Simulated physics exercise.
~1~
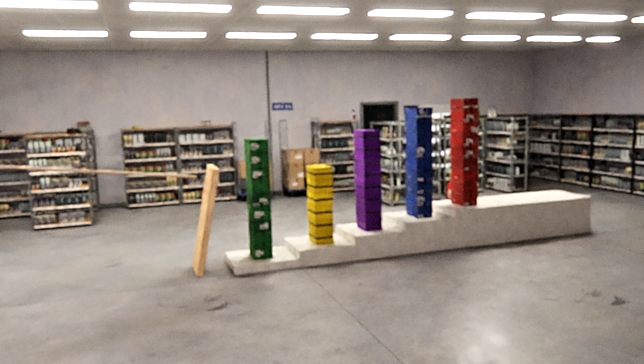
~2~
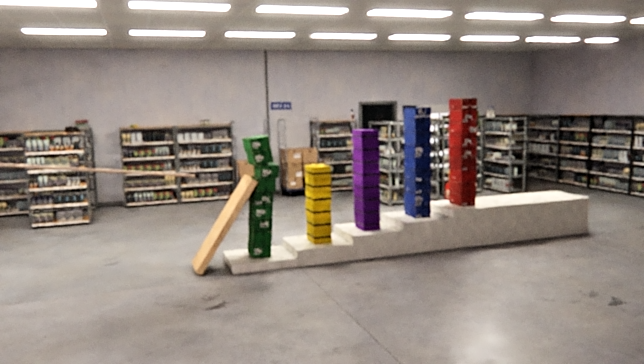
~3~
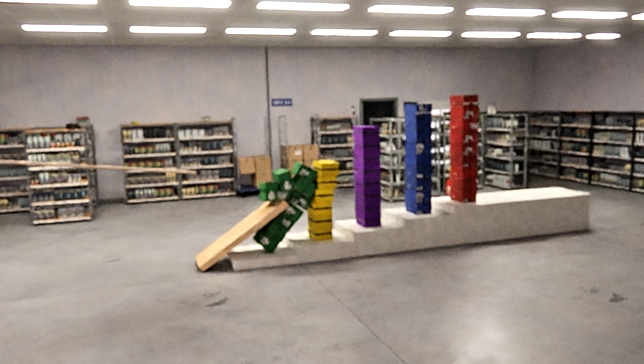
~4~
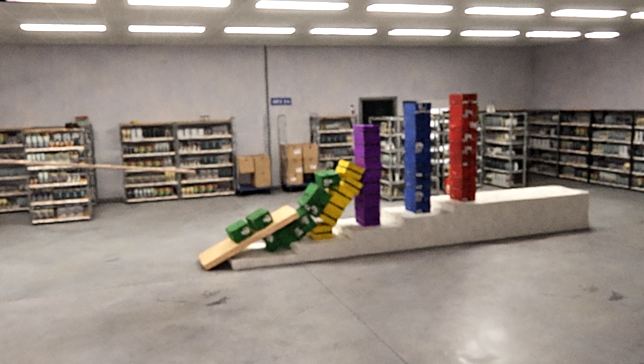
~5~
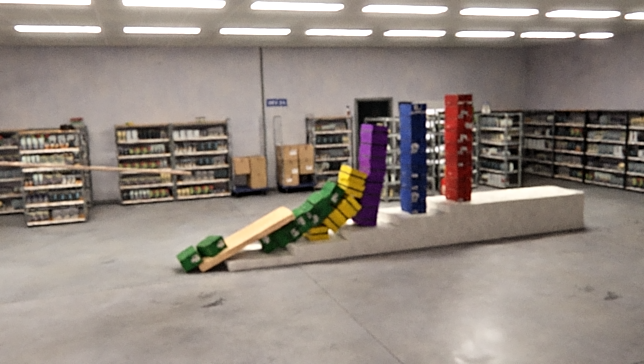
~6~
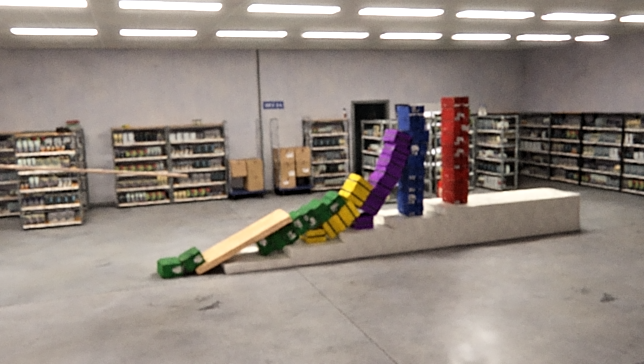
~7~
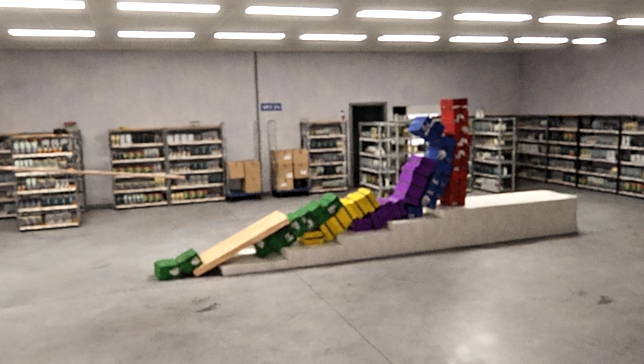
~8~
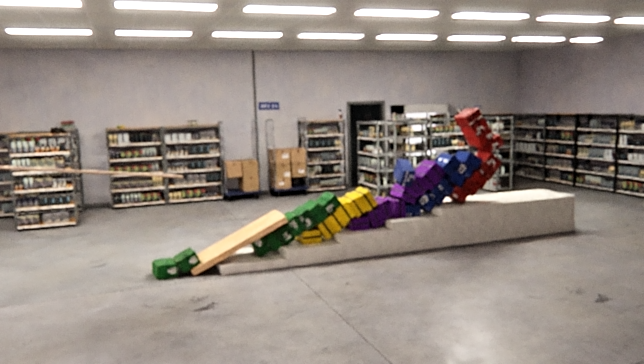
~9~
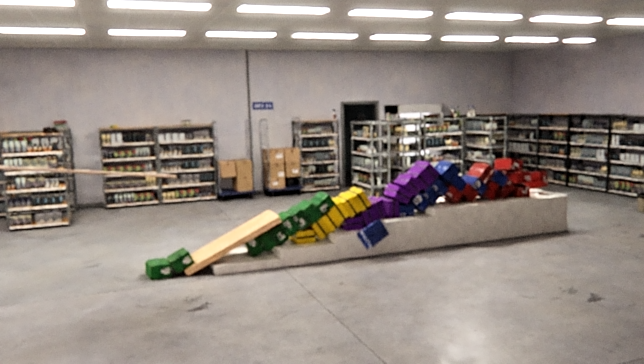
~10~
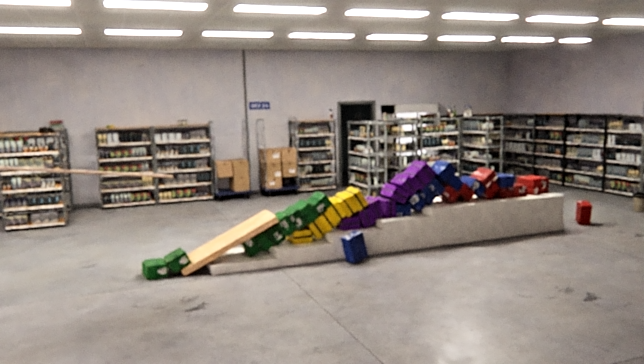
A wooden board tips right into the green stack, and all five coloured stacks collapse in turn.
